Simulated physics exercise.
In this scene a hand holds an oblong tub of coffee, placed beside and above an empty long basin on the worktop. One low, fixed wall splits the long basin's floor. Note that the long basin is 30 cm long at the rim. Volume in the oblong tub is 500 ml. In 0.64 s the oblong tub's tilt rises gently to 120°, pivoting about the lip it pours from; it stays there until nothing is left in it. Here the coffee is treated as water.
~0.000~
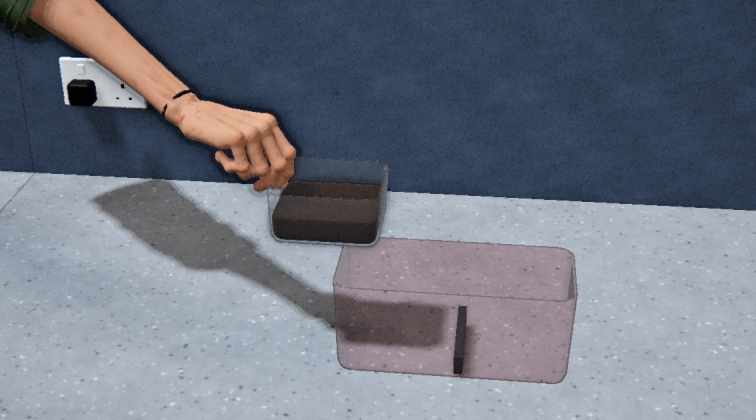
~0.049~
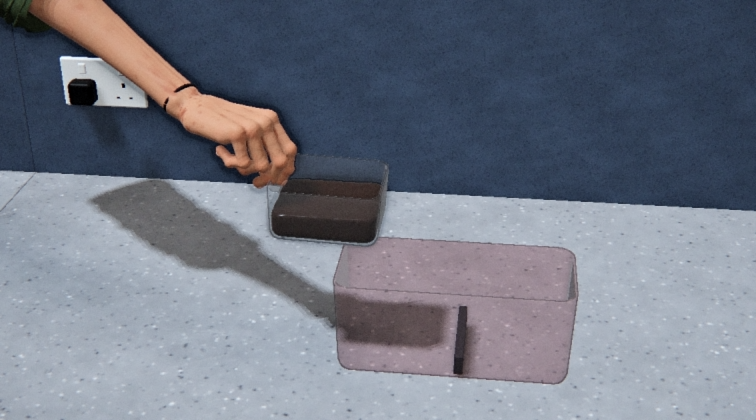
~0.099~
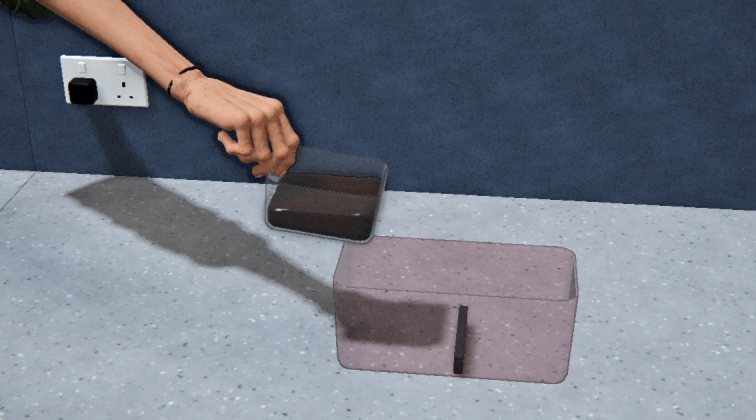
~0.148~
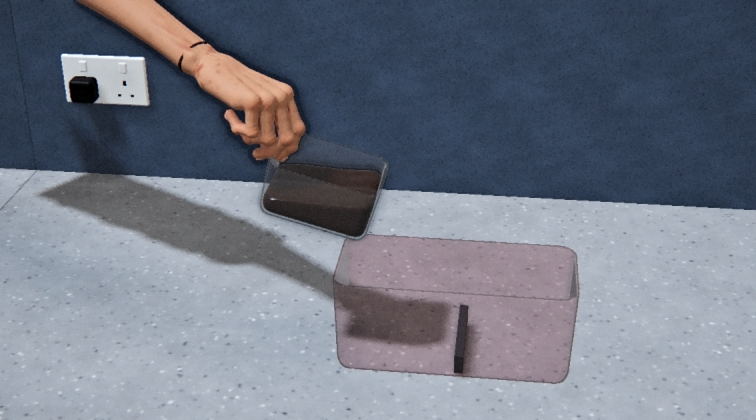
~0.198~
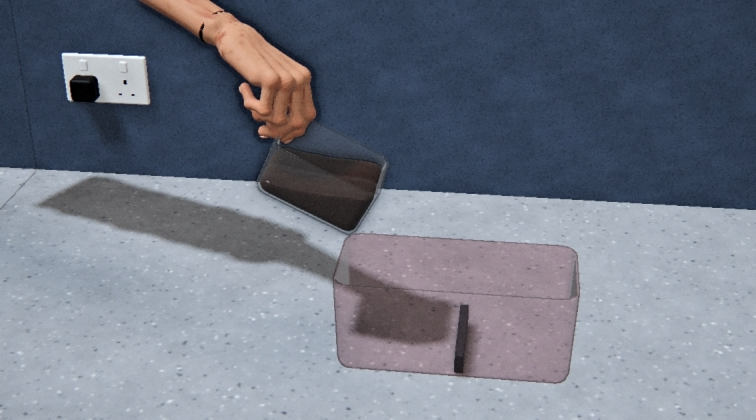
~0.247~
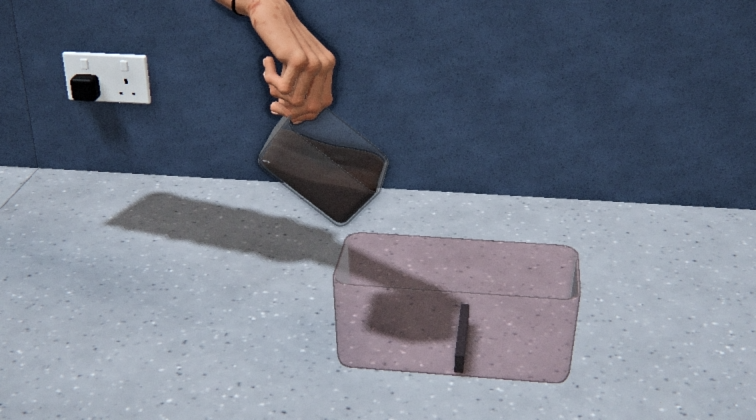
The footage shows a hand holding a small clear tub of dark liquid above and left of an empty pinkish basin on a speckled worktop, then gradually tilting the tub toward the basin as the hand rises and moves right.
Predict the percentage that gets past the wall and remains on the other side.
The other side holds about 52 % in the end.
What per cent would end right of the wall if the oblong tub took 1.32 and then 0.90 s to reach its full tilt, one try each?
I'd expect close to 40 per cent and then close to 50 per cent.
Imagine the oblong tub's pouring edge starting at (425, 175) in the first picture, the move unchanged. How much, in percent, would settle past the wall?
65 %.
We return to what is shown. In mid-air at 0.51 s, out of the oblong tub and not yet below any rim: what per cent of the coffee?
Estimate: Some 70 % of the total.
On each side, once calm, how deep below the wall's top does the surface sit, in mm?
18 mm left, 12 mm right.
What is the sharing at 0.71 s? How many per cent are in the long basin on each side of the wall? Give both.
Around 24 percent on the left and 70 on the right.
Then, 0.51 s in, the tilt is 109° and 20 per cent is still to pour, 11 is left of the wall and 0 right of it.
Then, 0.71 s in, the tilt is 120° and 0 per cent is still to pour, 25 is left of the wall and 69 right of it.
Then, 0.92 s in, the tilt is 120° and 0 per cent is still to pour, 35 is left of the wall and 52 right of it.
Then, 1.14 s in, the tilt is 120° and 0 per cent is still to pour, 42 is left of the wall and 53 right of it.
Finally, 42 per cent lies left of the wall, 52 right of it and 5 outside.
